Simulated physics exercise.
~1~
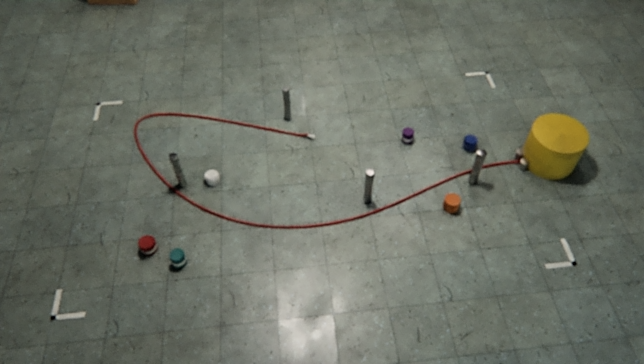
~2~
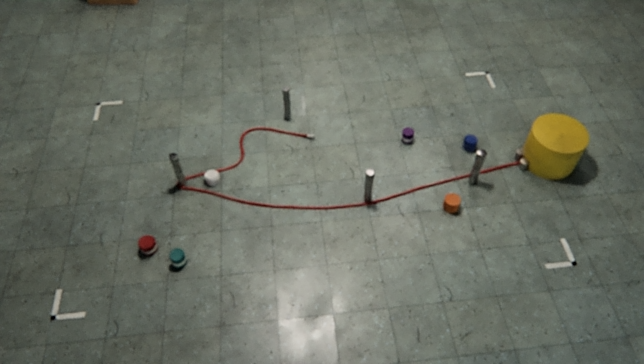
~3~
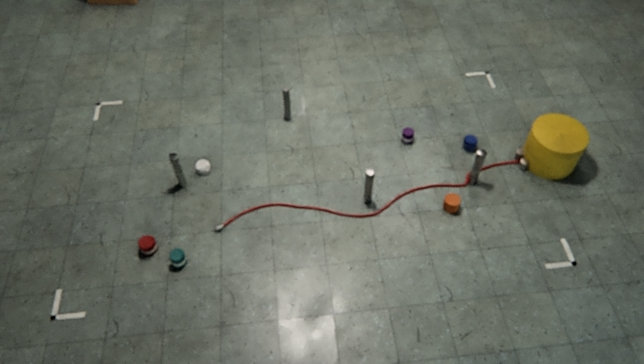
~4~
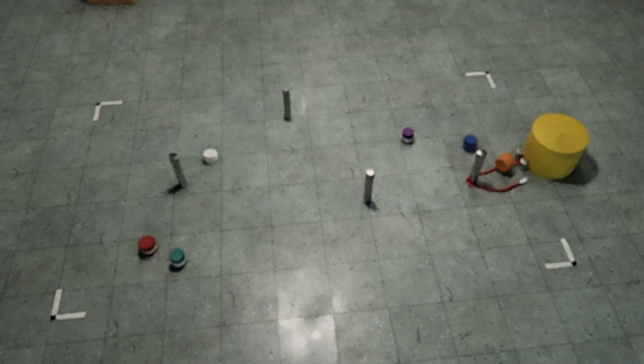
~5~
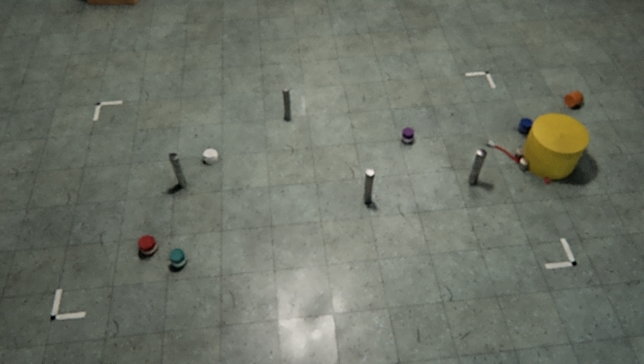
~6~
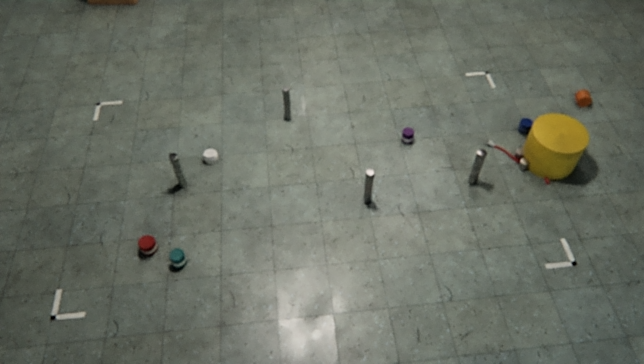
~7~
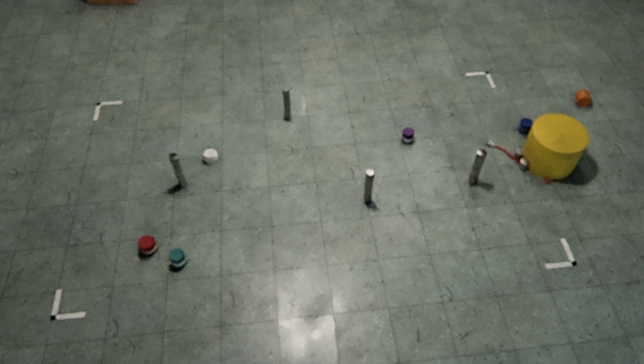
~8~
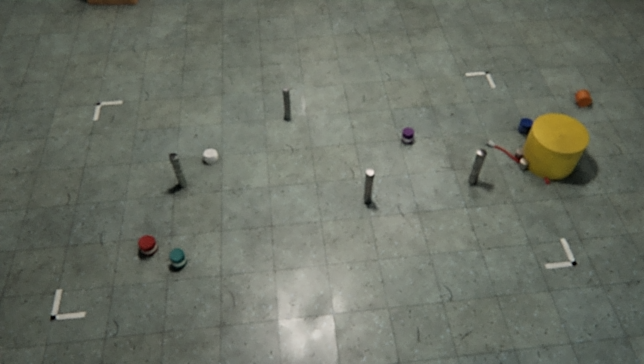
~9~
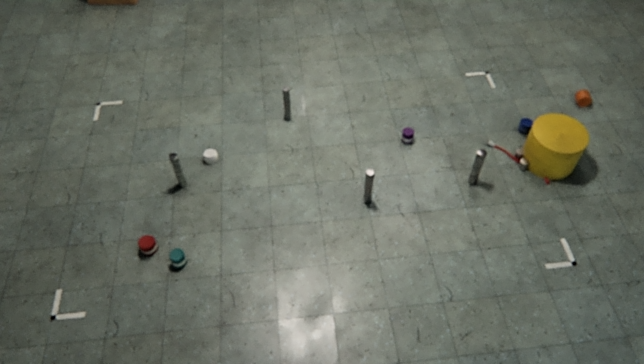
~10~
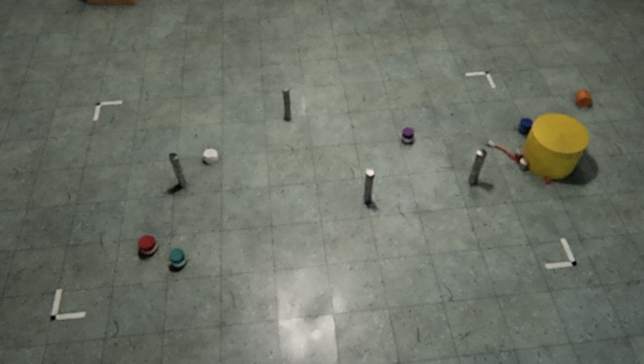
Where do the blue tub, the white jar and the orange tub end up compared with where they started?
All three end up away from their starting places. The blue tub sits farther right beside the yellow drum, the white jar is a little farther up, and the orange tub lies up and to the right, beyond the drum.
